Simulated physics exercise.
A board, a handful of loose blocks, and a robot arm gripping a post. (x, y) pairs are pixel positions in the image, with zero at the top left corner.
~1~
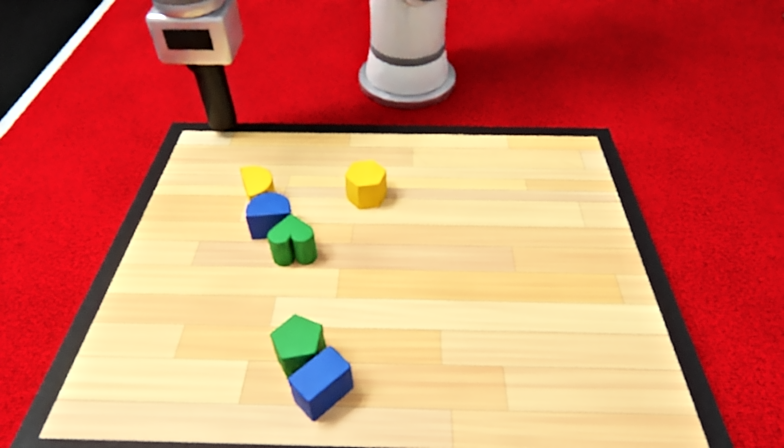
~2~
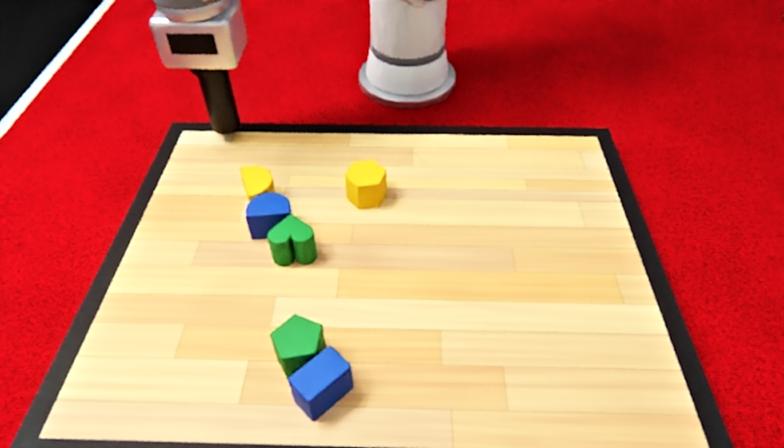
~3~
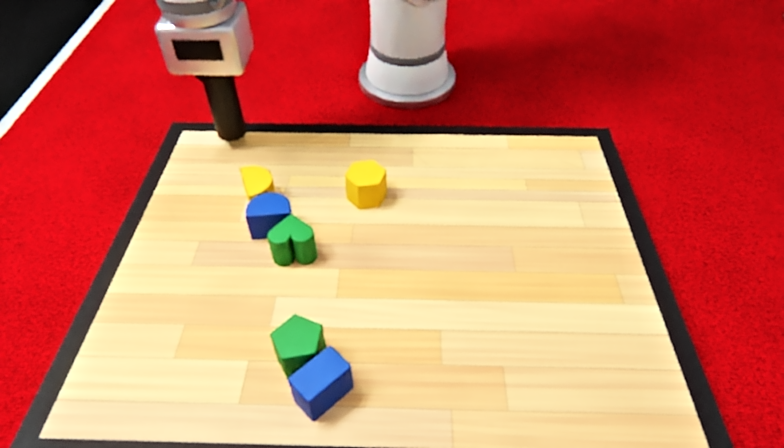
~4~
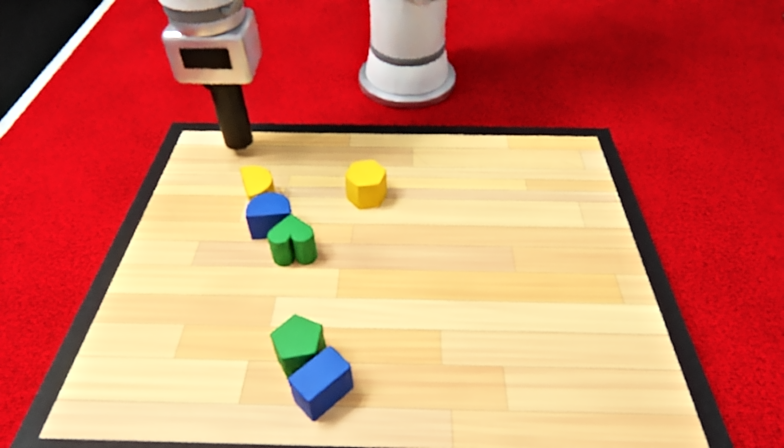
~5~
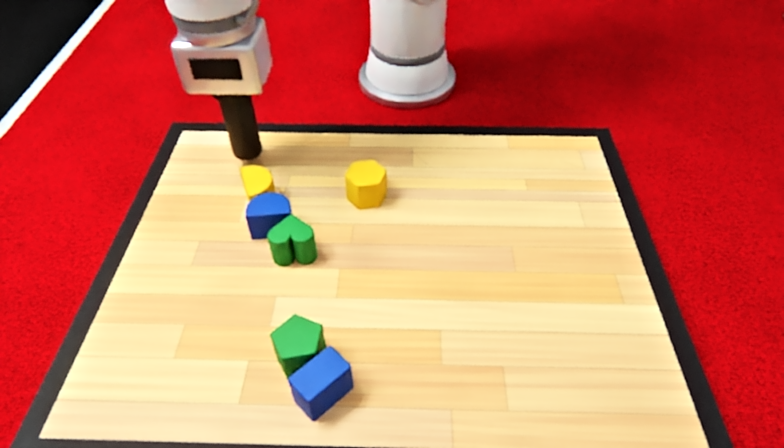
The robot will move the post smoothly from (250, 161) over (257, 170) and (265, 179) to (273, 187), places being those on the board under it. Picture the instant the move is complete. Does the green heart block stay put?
I expect so.
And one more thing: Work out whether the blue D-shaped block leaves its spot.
Displaced.
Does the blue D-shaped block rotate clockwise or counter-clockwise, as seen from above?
Verdict: Counterclockwise.
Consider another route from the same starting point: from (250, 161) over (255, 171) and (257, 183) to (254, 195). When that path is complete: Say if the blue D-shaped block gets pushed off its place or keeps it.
The block in question is displaced by the end.
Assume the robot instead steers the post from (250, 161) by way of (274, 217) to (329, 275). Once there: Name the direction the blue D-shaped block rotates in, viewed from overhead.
Direction: Anticlockwise.
On the path given first. Halfway along, post (259, 165); nothing pushed yet.
At the end, post (271, 178); yellow D-shaped block (256, 188), turned 20° clockwise; blue D-shaped block (269, 211), turned 25° anticlockwise; green heart block unmoved.
